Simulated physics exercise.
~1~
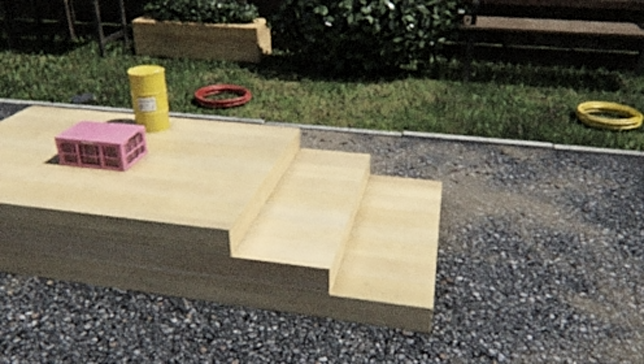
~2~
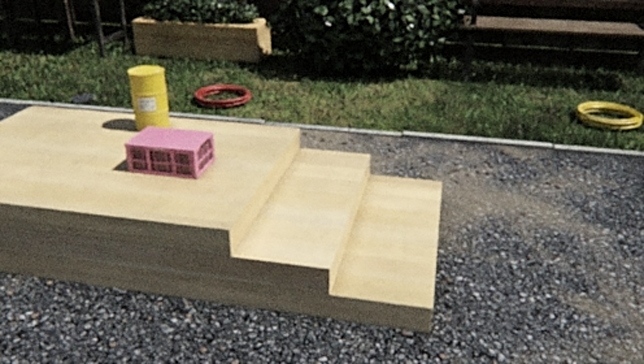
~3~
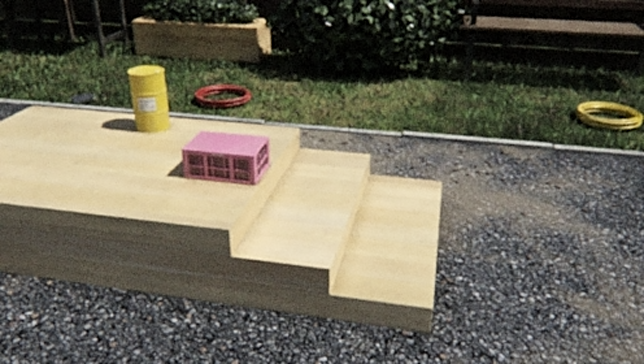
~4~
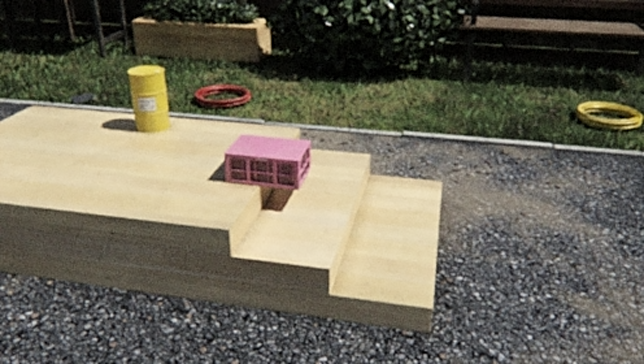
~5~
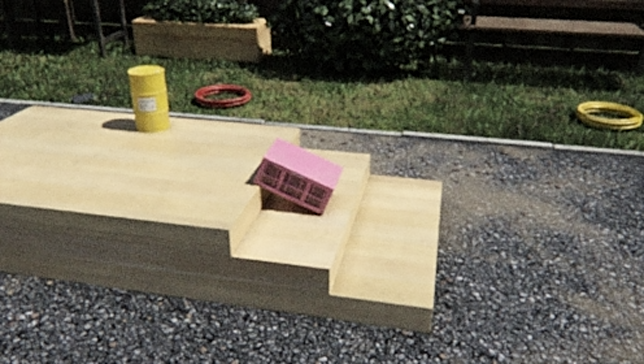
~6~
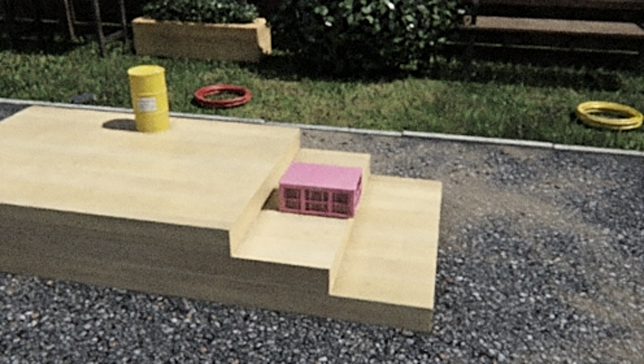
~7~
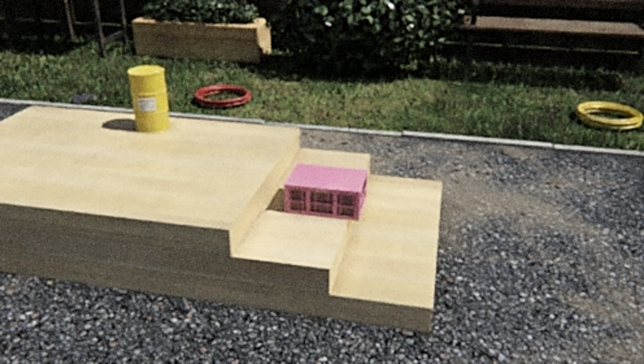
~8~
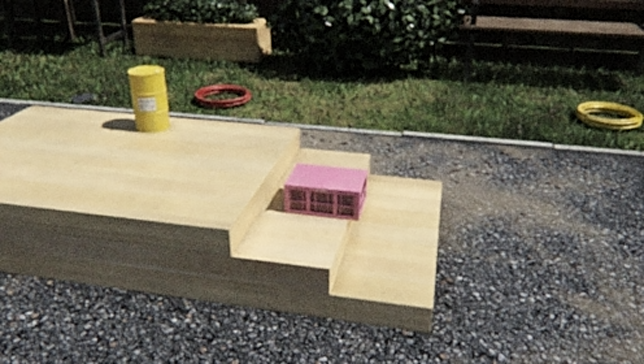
Low wooden platform with steps, a pink crate sliding right past a yellow canister, tipping over the edge and settling partway down.
